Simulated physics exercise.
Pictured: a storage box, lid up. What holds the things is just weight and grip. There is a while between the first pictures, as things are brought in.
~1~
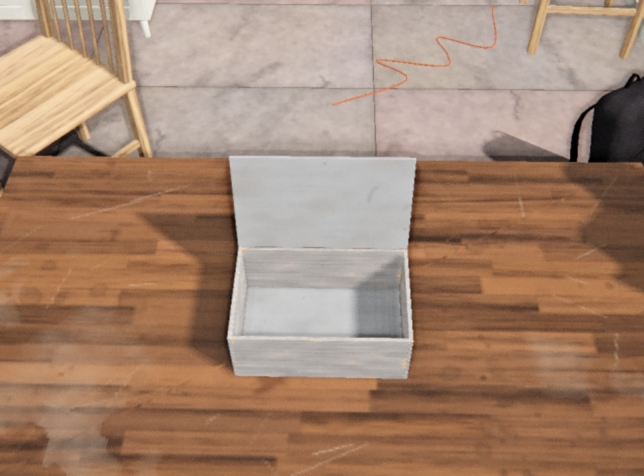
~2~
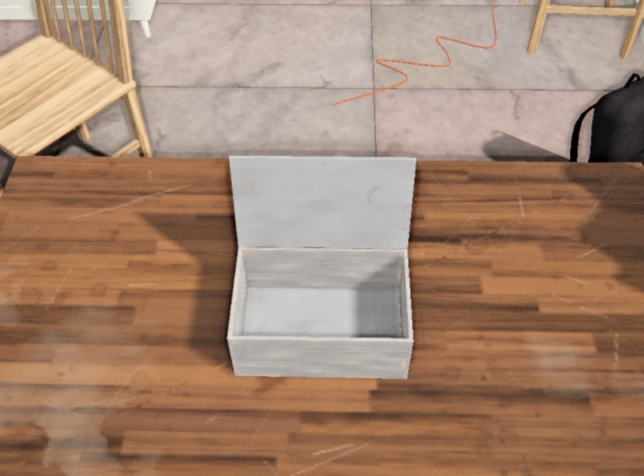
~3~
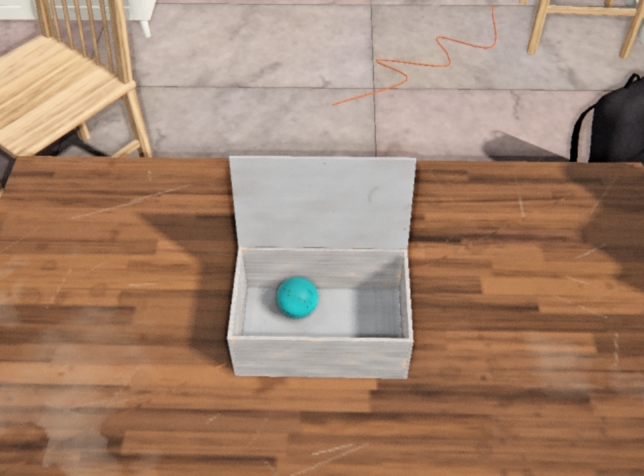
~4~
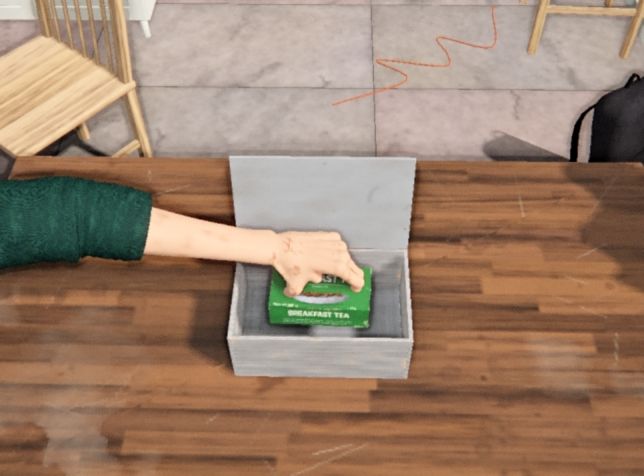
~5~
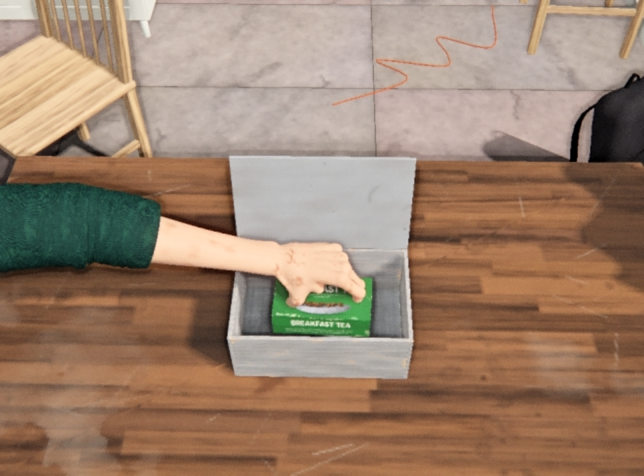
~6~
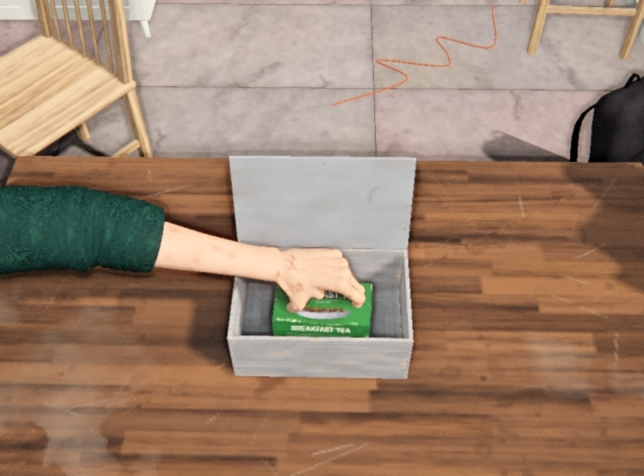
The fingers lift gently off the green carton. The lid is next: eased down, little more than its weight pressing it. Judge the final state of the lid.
The lid is fully down.
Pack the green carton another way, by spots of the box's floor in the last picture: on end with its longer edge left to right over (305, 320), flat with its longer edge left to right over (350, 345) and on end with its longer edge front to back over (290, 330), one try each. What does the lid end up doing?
Well, the first try leaves the lid lying shut, the second leaves it lying shut, and the third leaves it standing open.
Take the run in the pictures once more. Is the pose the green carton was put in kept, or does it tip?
The green carton keeps its pose.
Then, 0.90 s later than the last frame, lid starting down; green carton moved a little near (321, 336); turquoise ball moved a little.
Then, 1.60 s later than the last frame, lid 57° above the rim; green carton moved a little near (321, 336); turquoise ball moved a little.
Then, 1.90 s later than the last frame, lid 23° above the rim; green carton moved a little near (321, 336); turquoise ball moved a little.
When it is over, lid shut; moved from the start, green carton; turquoise ball as before. End places, in pixels of the last picture, green carton near (321, 336).
